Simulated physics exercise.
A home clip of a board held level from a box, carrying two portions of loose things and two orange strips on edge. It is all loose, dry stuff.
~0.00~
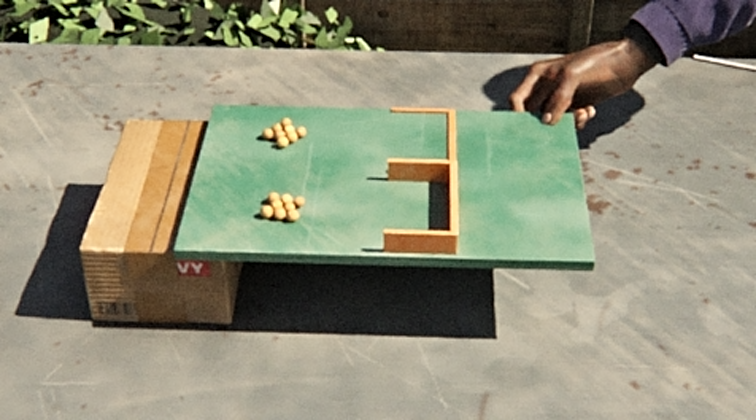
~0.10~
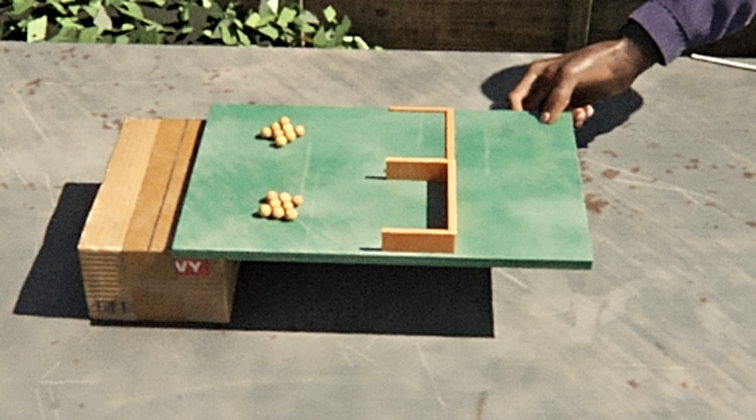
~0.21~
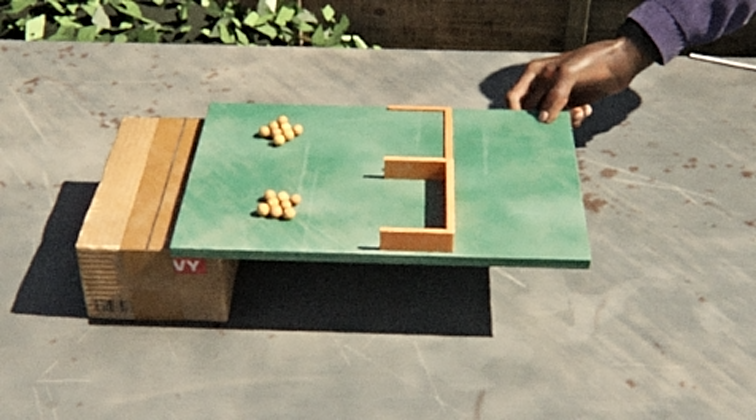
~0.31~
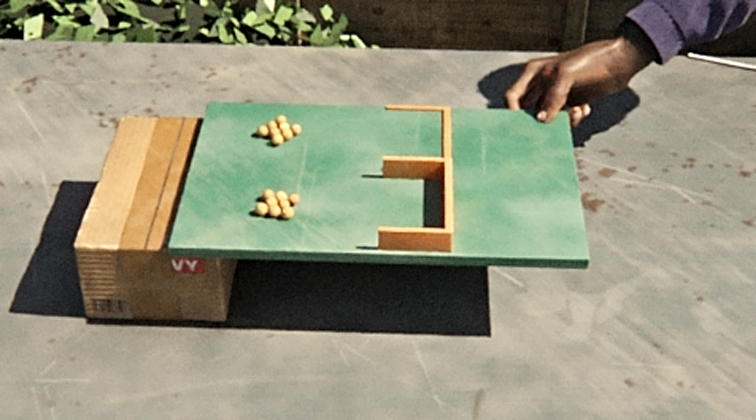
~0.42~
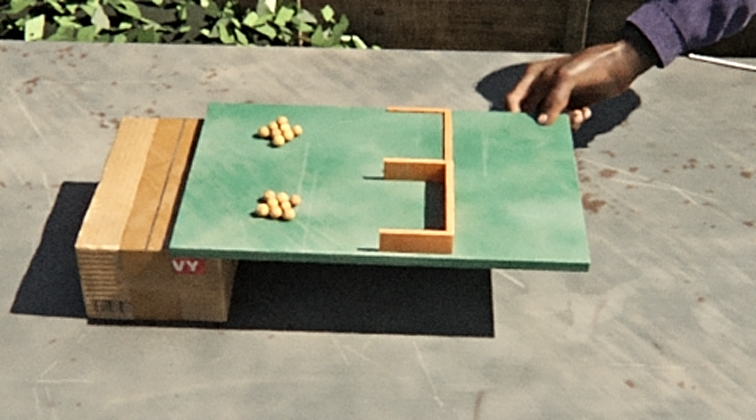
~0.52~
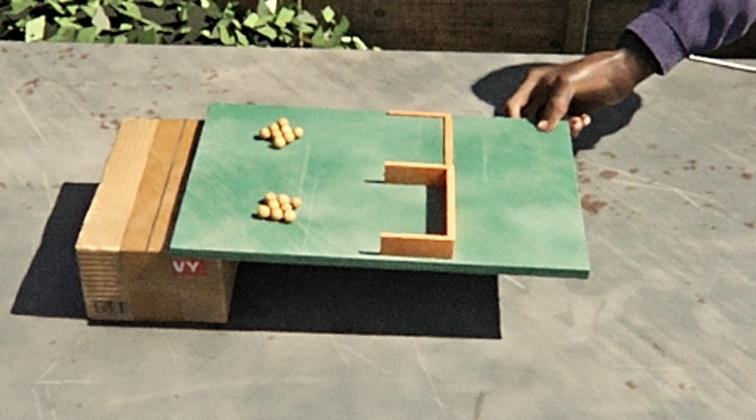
On a sunlit gray surface, a hand slightly lowers a green board's right end.
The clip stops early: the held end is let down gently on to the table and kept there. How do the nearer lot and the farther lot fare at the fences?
The nearer lot ends against the bar; the farther lot carries on beyond the bar.
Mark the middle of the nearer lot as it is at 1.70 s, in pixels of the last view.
Near (435, 247).
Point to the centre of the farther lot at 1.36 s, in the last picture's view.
Near (475, 189).
Around 0.97 s, board sloping at 11°; nearer lot on its way down; farther lot on its way down.
Around 1.36 s, board resting at 16°; nearer lot has reached its bar; farther lot all past its bar.
Finally (2.8 s), board resting at 16°; nearer lot gathered behind its bar; farther lot all past its bar.
